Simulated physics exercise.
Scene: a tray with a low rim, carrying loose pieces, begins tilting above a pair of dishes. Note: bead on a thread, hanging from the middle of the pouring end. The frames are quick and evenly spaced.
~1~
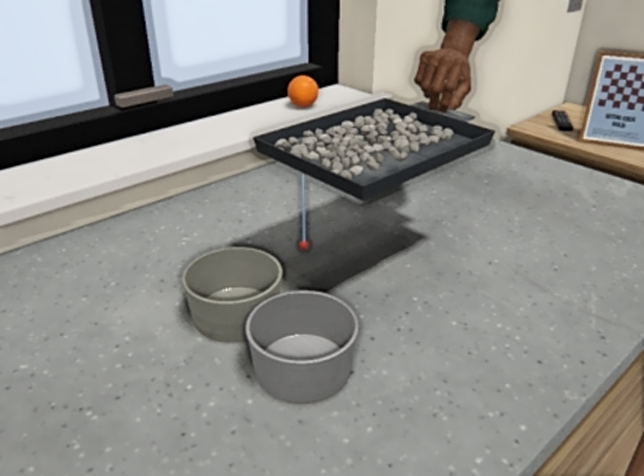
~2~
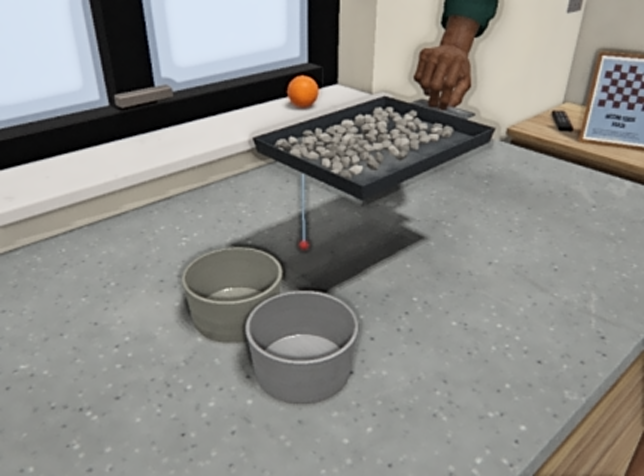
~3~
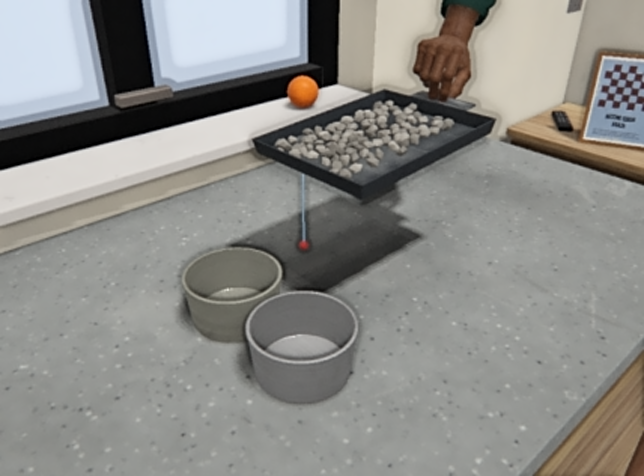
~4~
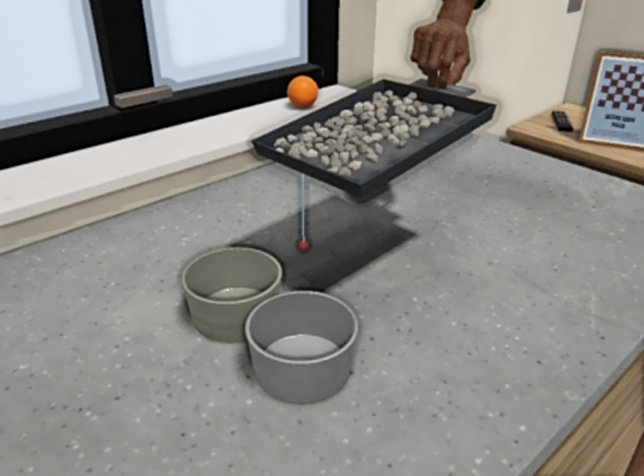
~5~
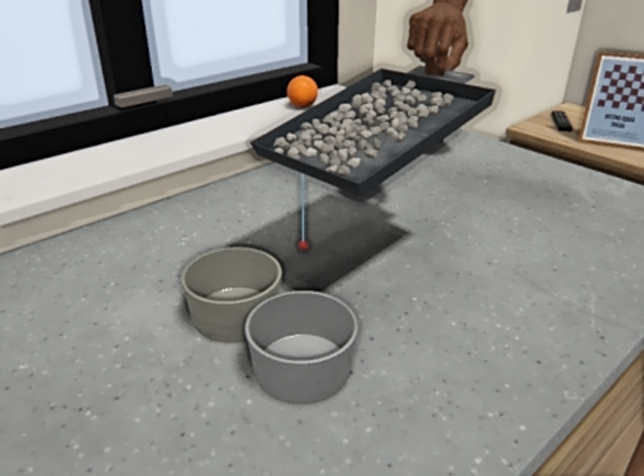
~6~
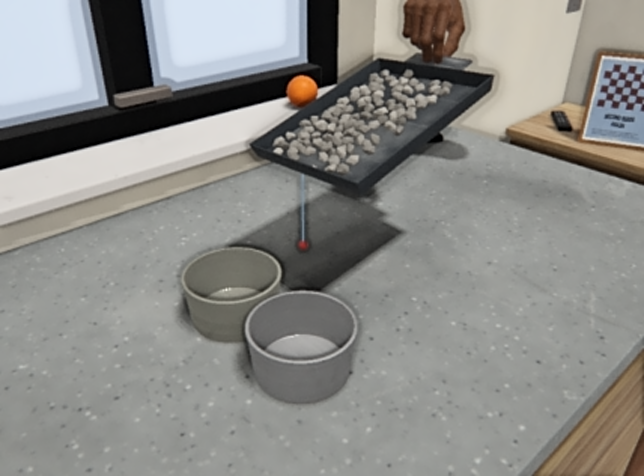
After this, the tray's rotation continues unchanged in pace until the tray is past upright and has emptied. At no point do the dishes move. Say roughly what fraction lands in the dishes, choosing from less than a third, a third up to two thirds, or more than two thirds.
I would say a third up to two thirds.
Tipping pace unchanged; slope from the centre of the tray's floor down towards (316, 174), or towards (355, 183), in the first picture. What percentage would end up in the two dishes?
First case about 60 percent; second case about 20 percent.
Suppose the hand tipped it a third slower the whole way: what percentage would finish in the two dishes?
Close to 50 per cent.
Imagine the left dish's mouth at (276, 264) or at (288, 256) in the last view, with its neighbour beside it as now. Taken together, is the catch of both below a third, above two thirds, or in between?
One to two thirds, then one to two thirds.
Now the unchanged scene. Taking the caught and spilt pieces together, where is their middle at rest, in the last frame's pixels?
Close to (242, 294), more or less.
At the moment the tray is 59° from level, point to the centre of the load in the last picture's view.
Near (296, 134).
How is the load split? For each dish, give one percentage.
Looks like close to 50 % lands in the left dish and close to 0 % in the right one.
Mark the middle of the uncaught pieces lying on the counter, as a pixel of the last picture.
The centre sits near (245, 274).
Shortly afterwards, tray tipped steeply; all but a few on the tray; only a few in the air.
Next, tray tipped right over; near half on the tray; near a quarter in the left dish; a little outside both; a little in the air.
Some moments later, tray tipped past a quarter turn; only a few in the right dish; near half in the left dish; near half outside both.
In the end, tray tipped past a quarter turn; only a few in the right dish; near half in the left dish; near half outside both.
